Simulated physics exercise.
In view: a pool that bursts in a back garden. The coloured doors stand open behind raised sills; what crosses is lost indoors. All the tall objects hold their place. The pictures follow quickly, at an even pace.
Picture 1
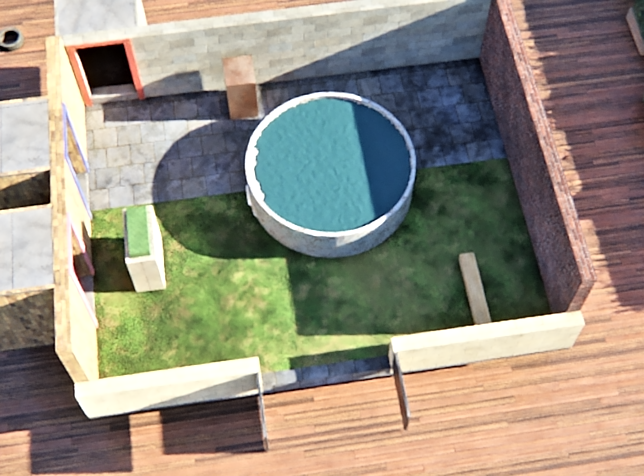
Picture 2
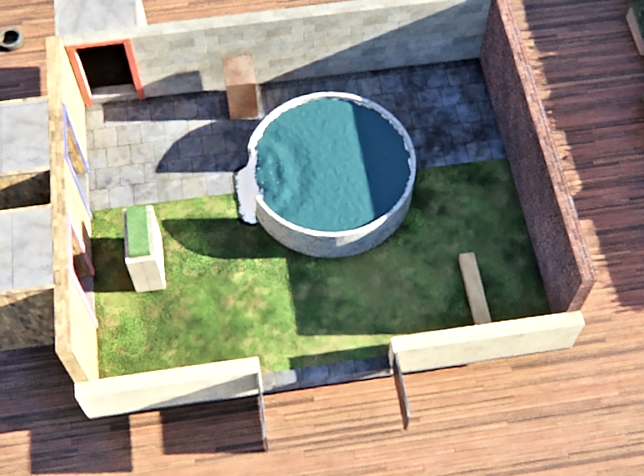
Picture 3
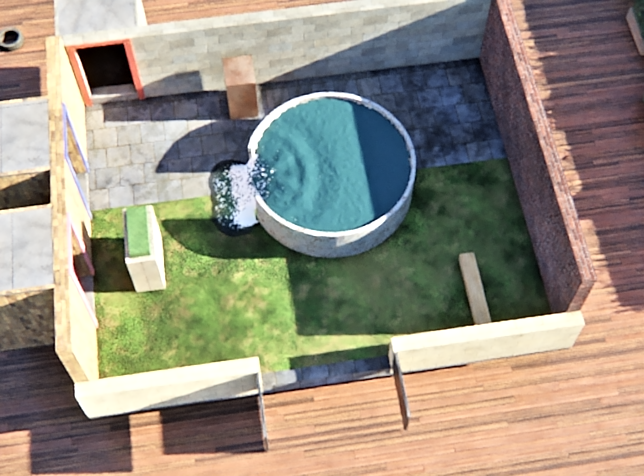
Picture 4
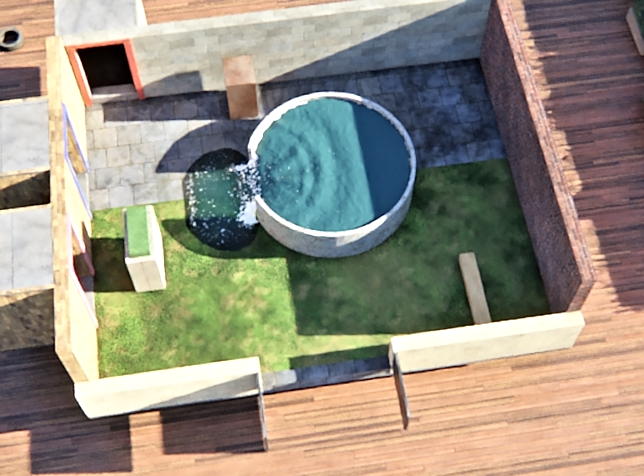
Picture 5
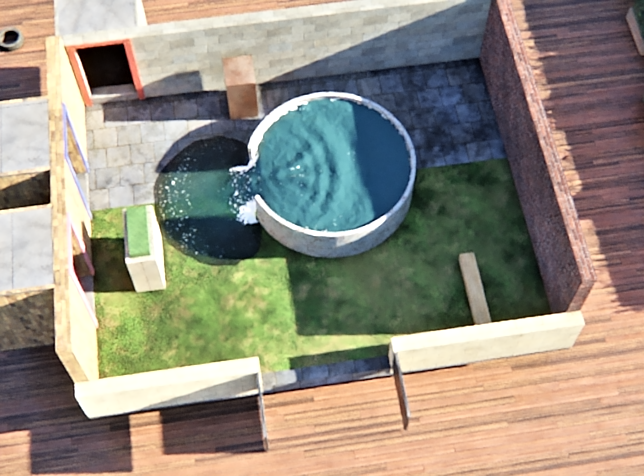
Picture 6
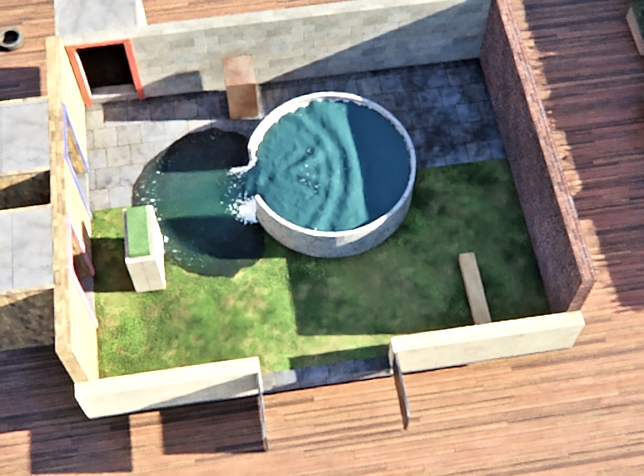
Water broke out through the left side of a round, raised pool in a walled back garden, frothing at the gap, then spread leftward in a dark, widening patch over the paving and grass.
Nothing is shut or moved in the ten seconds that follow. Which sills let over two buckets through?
The pink door takes more than that; the red door takes more than that; the blue door takes more than that.
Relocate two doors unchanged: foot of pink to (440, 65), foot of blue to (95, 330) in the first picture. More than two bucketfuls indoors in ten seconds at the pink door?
Pink keeps below it.
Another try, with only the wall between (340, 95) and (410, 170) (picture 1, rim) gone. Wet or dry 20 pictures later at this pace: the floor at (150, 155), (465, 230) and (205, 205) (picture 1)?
As listed: Dry, flooded, dry.
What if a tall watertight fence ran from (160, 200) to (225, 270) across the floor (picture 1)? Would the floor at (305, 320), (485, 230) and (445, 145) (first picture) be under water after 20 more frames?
One after the other: Awash, clear, clear.
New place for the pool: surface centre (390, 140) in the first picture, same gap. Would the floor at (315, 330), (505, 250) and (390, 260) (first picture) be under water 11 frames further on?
In that order: Not flooded, no water, dry.
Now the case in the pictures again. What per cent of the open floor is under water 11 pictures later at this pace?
About 35 per cent.
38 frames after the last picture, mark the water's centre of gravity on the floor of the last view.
Close to (248, 204).
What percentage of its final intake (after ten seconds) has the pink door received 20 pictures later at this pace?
Some 5 per cent.
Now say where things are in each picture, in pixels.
The first picture shows the pool at (331, 164) is whole and still.
In the second picture, the front is at a hidden place, out from the gap at (252, 187).
In the third picture, the front is at (225, 230), out from the gap at (252, 189).
In the fourth picture, water pours out at (252, 189) and has run to (191, 226).
In the fifth picture, water pours out at (252, 189) and has run to (161, 227).
In the sixth picture, water pours out at (252, 189) and has run to a hidden place.
A moment on, water covers 25 % of the floor; the pink door not reached, the red door not reached, the blue door over two buckets in.
Next, water covers 35 % of the floor; the pink door wet at the sill, nothing in, the red door under two buckets in, the blue door far over two buckets in.
Then, water covers 45 % of the floor; the pink door under two buckets in, the red door over two buckets in, the blue door far over two buckets in.
Later, water covers 65 % of the floor; the pink door over two buckets in, the red door over two buckets in, the blue door far over two buckets in.
In the end, water covers 80 % of the floor; the pink door far over two buckets in, the red door over two buckets in, the blue door far over two buckets in.
